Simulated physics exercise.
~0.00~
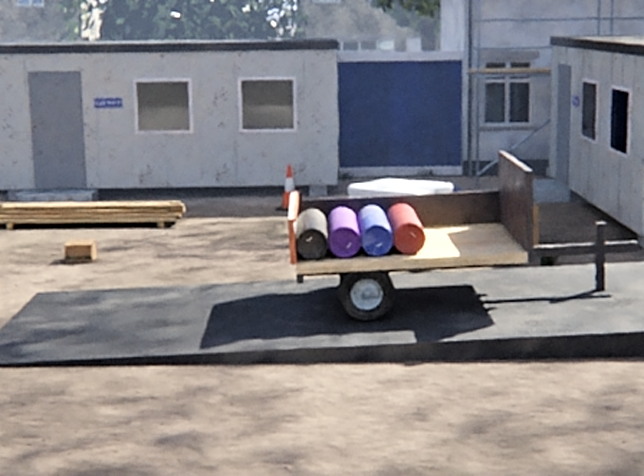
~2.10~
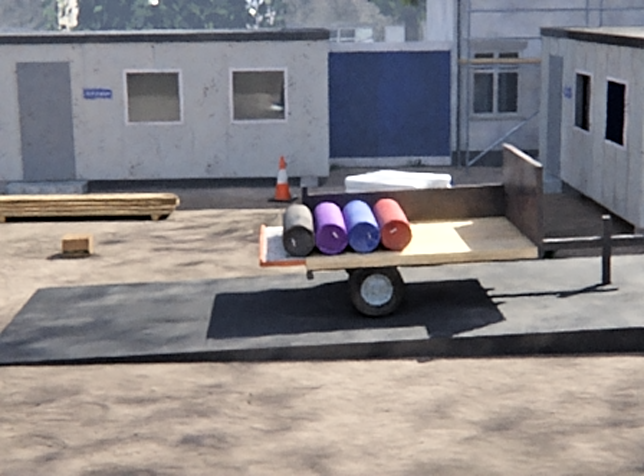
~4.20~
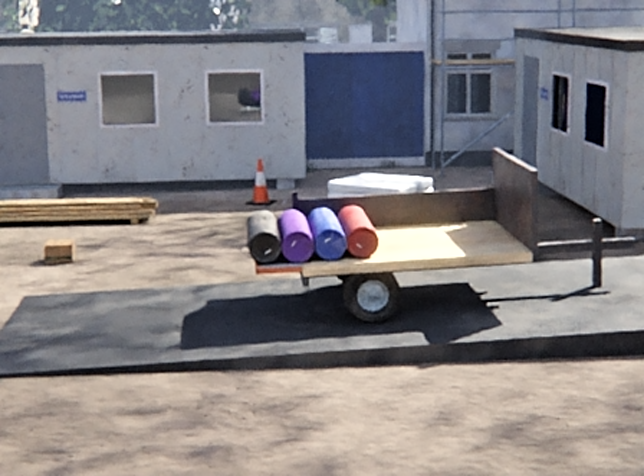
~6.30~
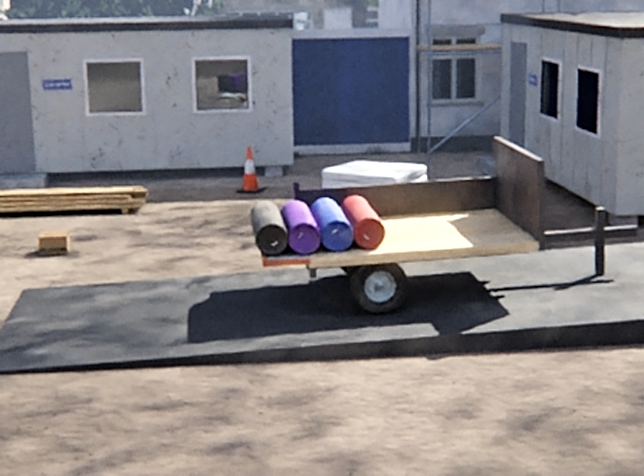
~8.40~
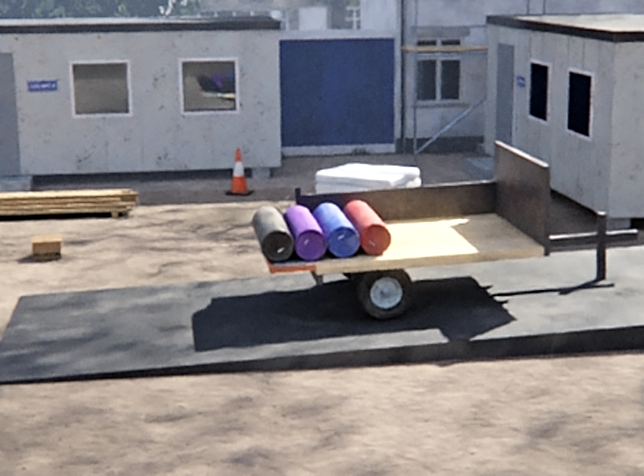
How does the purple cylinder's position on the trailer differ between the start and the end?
At the start the purple cylinder lies on the trailer bed, second in the row behind the upright gate. By the end it has rolled a short way left and rests on the lowered gate, still second from the left.
